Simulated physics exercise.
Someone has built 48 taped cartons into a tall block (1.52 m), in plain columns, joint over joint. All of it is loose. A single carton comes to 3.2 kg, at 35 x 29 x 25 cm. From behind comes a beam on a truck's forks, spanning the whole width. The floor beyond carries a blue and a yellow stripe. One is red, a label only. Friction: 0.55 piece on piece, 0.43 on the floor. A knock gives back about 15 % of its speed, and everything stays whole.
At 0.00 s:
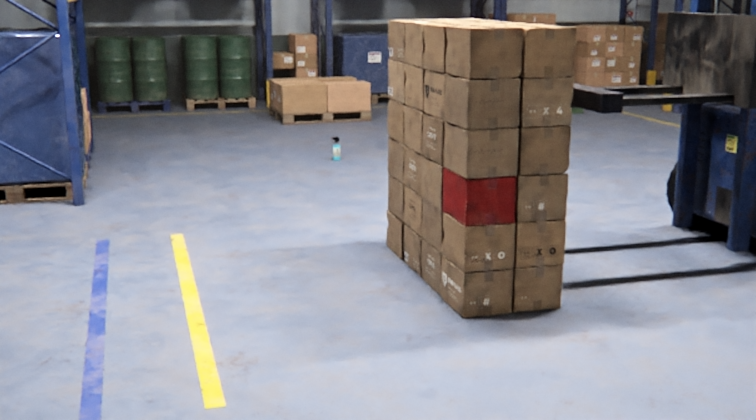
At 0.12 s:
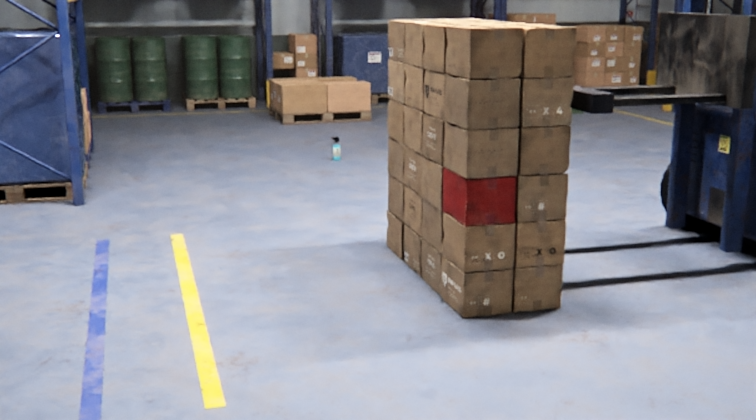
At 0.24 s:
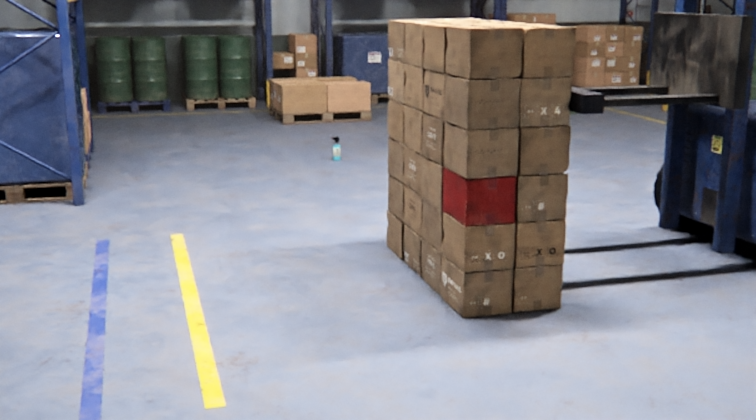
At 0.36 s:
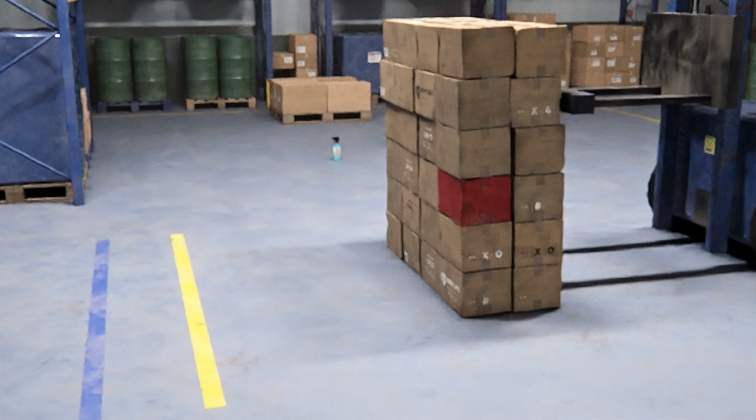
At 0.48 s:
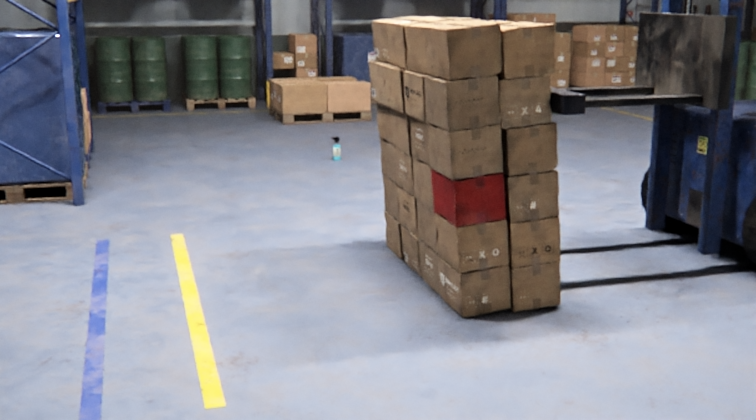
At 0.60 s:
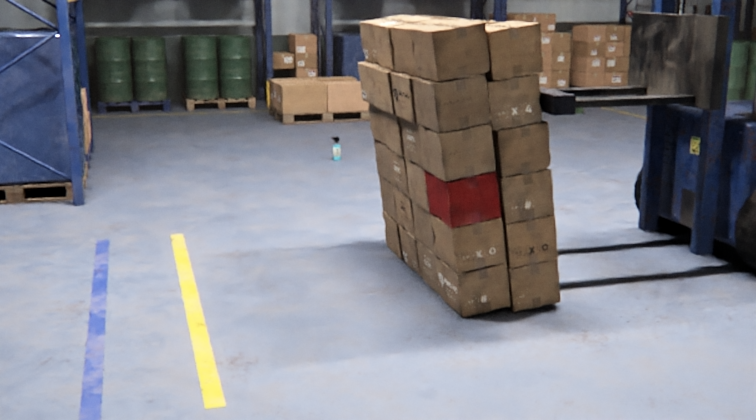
The clip shows a tall block of brown cartons with one red carton on a warehouse floor, as a forklift at right moves left, pushing a beam against the upper part, and the columns shift and lean leftward.
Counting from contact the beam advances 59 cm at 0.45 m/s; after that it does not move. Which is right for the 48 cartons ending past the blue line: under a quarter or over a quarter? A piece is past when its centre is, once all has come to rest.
Fewer than one in four of them.
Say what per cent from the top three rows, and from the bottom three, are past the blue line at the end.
Top 10, bottom 0 per cent.
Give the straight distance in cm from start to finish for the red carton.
Red 100.
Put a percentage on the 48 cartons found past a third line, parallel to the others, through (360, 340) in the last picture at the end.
Roughly 45 per cent of them.
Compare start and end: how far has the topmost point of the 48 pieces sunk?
Roughly 50 cm.
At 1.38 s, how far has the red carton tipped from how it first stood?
About 40°.
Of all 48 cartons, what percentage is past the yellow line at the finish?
Roughly 20 per cent of them.
Around 1.02 s, none of the 48 cartons past the blue line, 41 disturbed; red carton tipped 20°.
Around 1.38 s, none of the 48 cartons past the blue line, 40 disturbed; red carton tipped 41°.
Around 1.86 s, 3 of the 48 cartons past the blue line; red carton on its side.
Finally (6.5 s), 3 of the 48 cartons past the blue line; red carton on its side. That is 6 per cent. Seen by the last camera, middles, red carton near (331, 294).
